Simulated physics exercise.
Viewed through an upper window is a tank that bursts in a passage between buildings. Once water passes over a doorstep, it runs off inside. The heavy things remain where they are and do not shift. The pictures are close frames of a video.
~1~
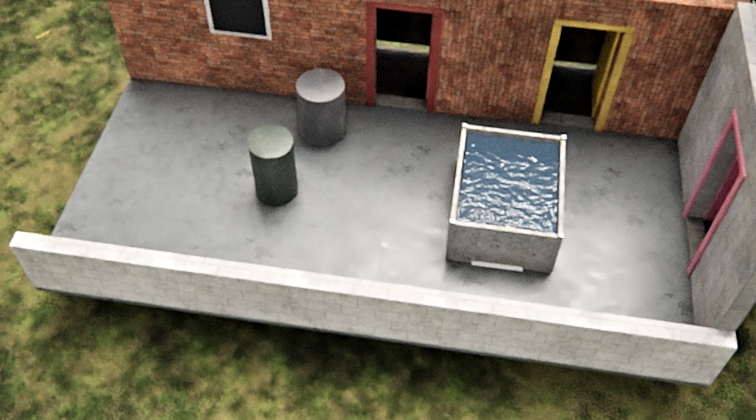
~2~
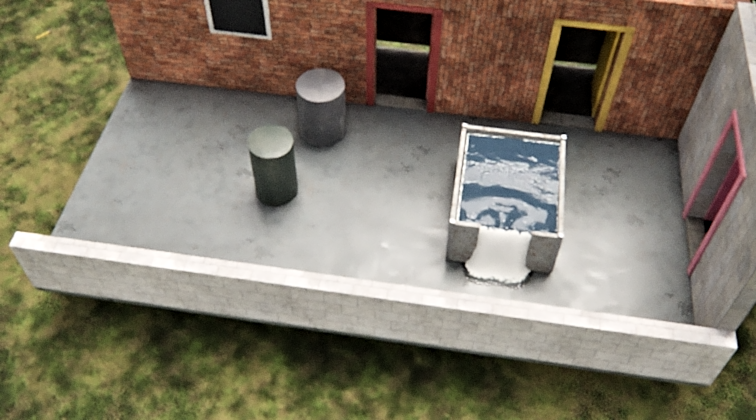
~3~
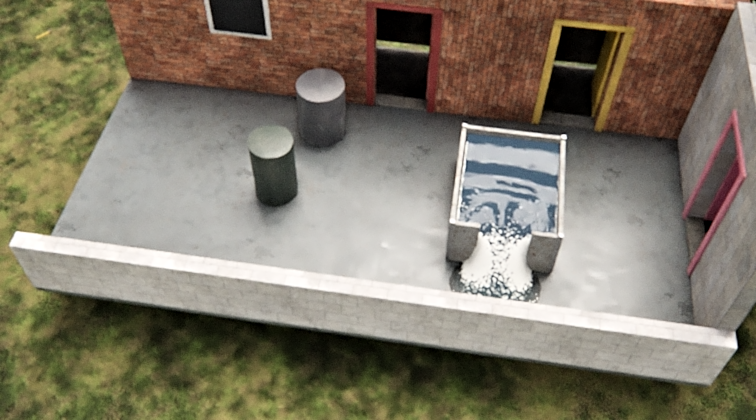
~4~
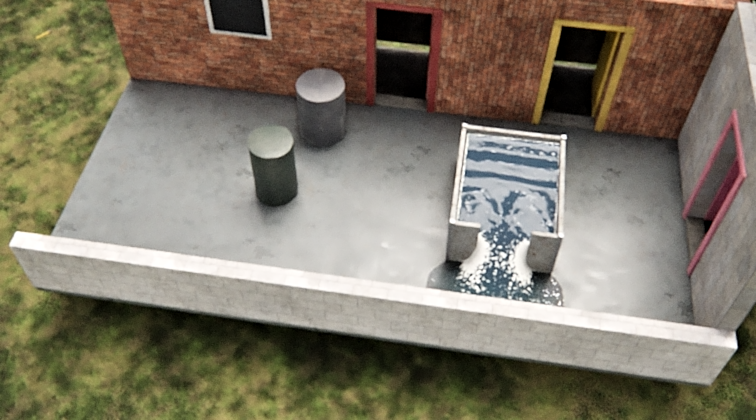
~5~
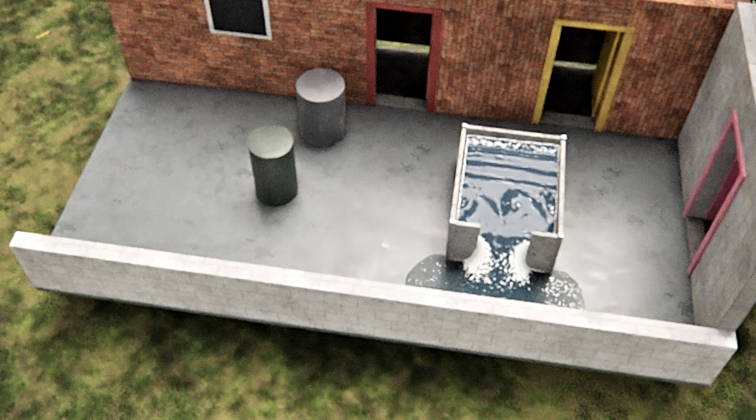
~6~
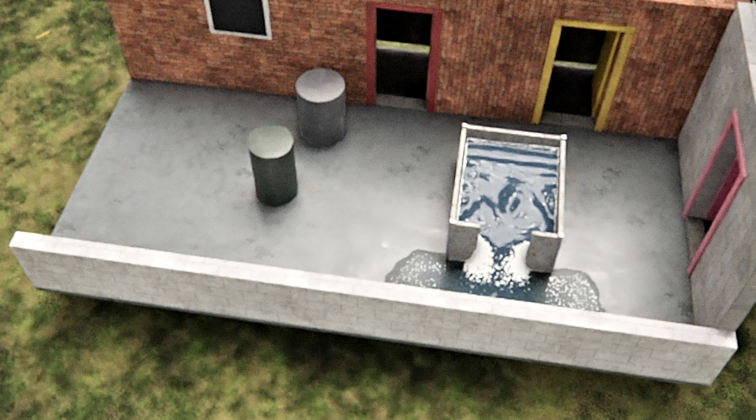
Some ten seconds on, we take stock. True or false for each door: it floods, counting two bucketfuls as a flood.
Red door - false; yellow door - true; pink door - false.
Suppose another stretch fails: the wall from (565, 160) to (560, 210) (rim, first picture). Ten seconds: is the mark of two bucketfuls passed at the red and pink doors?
In brief: Red door remains below and pink door exceeds the mark.
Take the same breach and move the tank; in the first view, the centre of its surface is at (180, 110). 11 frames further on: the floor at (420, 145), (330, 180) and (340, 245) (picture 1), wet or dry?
Result: Spared; spared; inundated.
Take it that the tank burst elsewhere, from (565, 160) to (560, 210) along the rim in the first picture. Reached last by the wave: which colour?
Go with the red one.
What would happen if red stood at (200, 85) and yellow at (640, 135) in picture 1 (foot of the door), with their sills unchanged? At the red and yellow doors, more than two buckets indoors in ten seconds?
In that case the red door stays inside the limit and the yellow door exceeds the limit.
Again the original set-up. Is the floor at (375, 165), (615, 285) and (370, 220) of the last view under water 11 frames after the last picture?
Taking them as listed, they are spared, waterlogged and waterlogged.
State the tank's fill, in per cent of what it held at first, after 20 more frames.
Around 34 percent.
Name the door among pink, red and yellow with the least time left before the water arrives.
I'd say the pink one.
A moment on, water covers 20 % of the floor; the red door not reached, the yellow door not reached, the pink door not reached.
Next, water covers 40 % of the floor; the red door not reached, the yellow door not reached, the pink door wet at the sill, nothing in.
Then, water covers 60 % of the floor; the red door not reached, the yellow door wet at the sill, nothing in, the pink door under two buckets in.
Later, water covers 80 % of the floor; the red door wet at the sill, nothing in, the yellow door under two buckets in, the pink door under two buckets in.
In the end, water covers 95 % of the floor; the red door under two buckets in, the yellow door over two buckets in, the pink door under two buckets in.
